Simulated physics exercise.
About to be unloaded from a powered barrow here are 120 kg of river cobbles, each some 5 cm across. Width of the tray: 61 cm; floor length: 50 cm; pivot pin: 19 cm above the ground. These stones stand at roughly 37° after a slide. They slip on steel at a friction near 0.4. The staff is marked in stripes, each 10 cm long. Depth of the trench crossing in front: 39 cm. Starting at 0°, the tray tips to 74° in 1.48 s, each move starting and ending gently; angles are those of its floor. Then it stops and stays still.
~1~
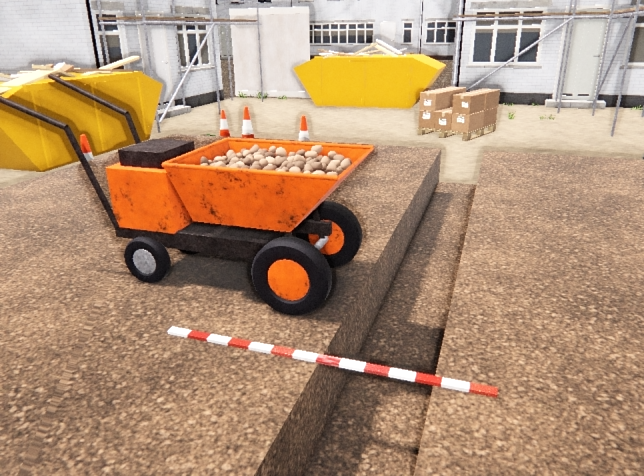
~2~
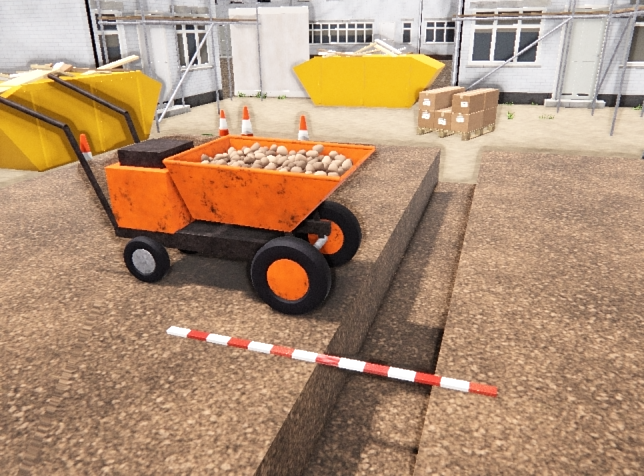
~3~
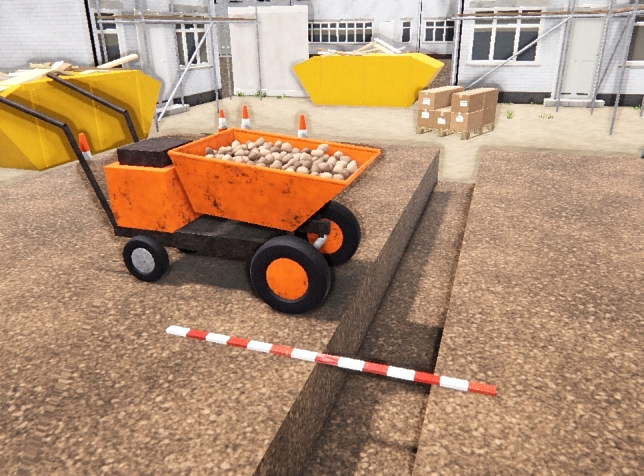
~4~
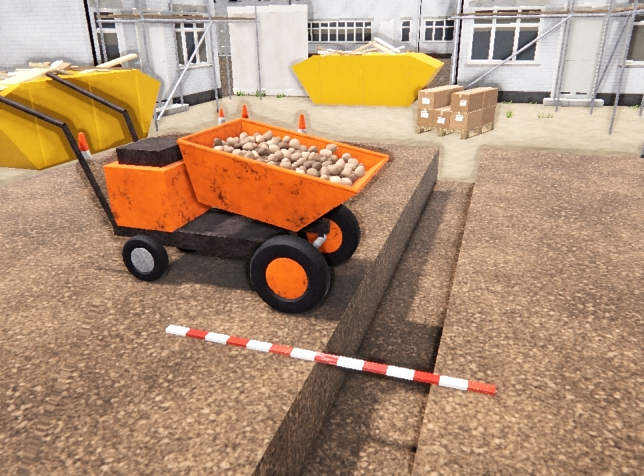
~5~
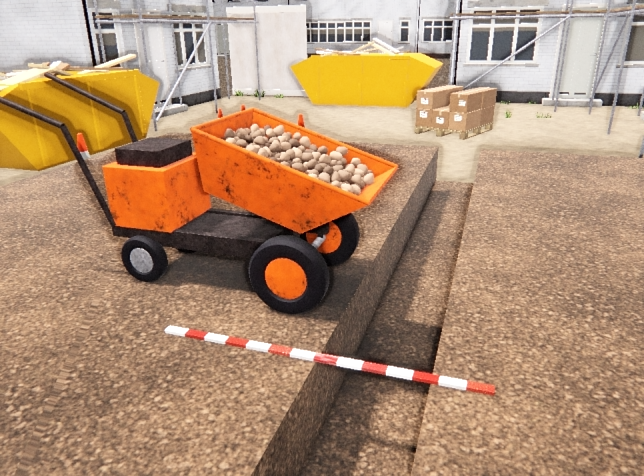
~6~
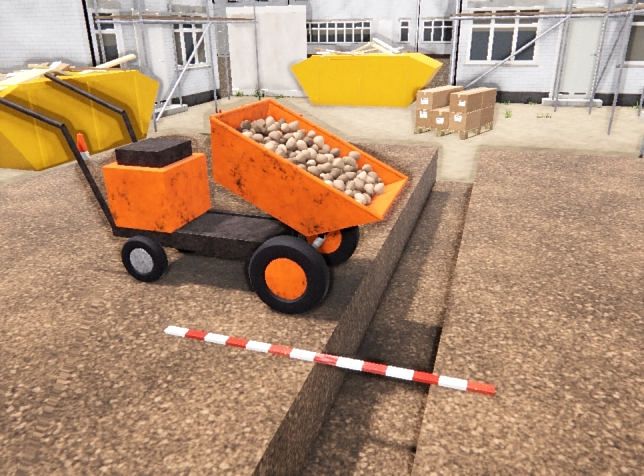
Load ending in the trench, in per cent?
61 per cent.
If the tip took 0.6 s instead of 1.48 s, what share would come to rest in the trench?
My guess is near 45 percent.
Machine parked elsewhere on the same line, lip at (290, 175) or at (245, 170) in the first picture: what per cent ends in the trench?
First place roughly 100%, second roughly 80%.
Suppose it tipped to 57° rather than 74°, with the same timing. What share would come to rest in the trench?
Roughly 50% would end there.
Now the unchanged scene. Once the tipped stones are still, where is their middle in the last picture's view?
Somewhere near pixel (433, 356).
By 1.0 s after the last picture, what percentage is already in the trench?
30 per cent or so by then.
Then, 0.5 s after the last picture the floor is at 62°, 99 % in the tray, 1 % in the trench; the foremost stones are at (426, 271).
Then, 1.0 s after the last picture the floor is at 74°, 42 % in the tray, 29 % in the trench, 28 % past the trench; the foremost stones are at (544, 318).
Then, 1.3 s after the last picture the floor is at 74°, 11 % in the tray, 49 % in the trench, 40 % past the trench; the foremost stones are at (634, 331).
Then, 3.3 s after the last picture the floor is at 74°, 0 % in the tray, 61 % in the trench, 39 % past the trench; the foremost stones are past the picture's edge.
